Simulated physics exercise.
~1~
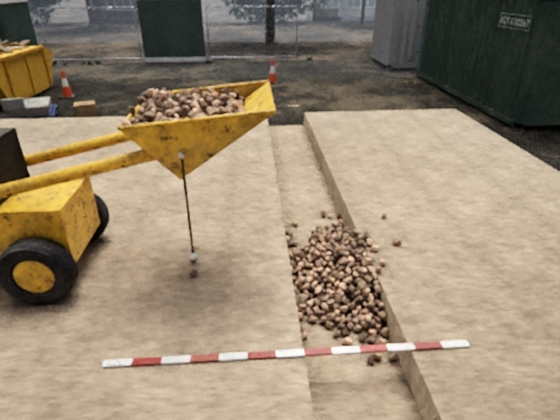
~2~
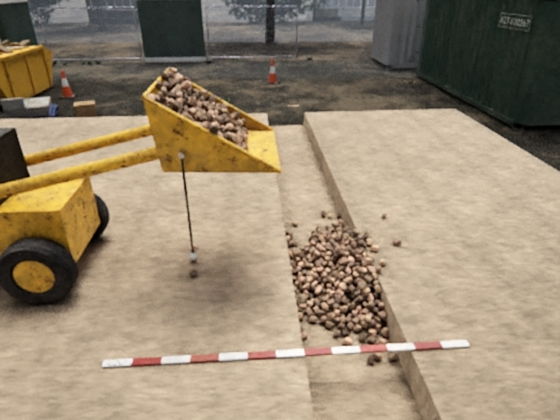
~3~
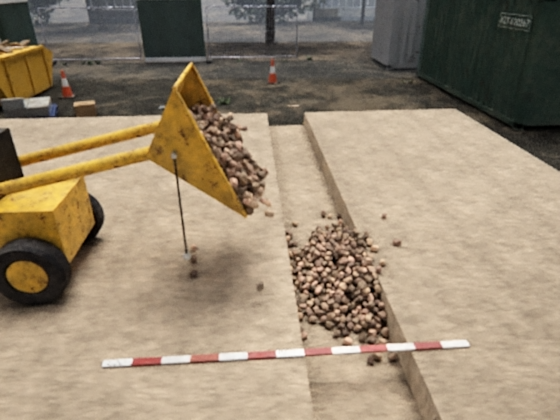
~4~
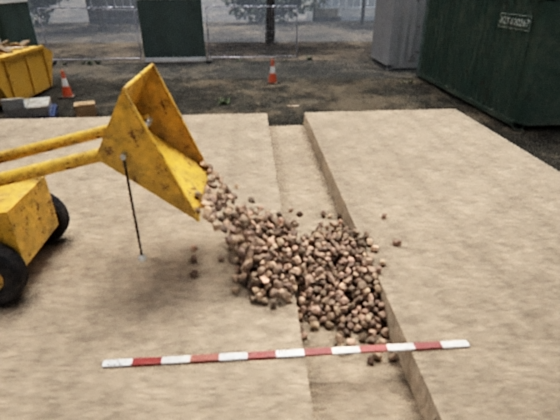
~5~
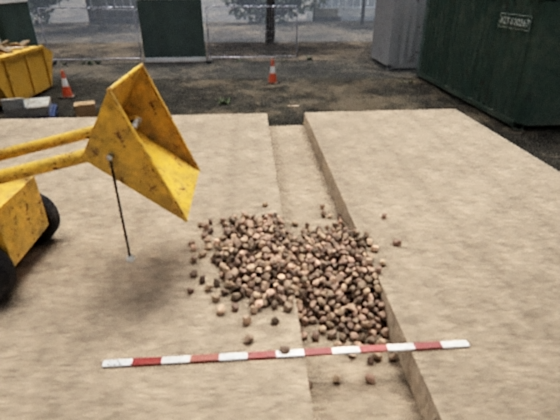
The clip shows a yellow loader with a raised bucket of brown stones beside a shallow trench already holding a pile; the bucket tips forward, spilling its stones as the machine backs left, and ends empty, with the stones heaped across the near edge and trench.
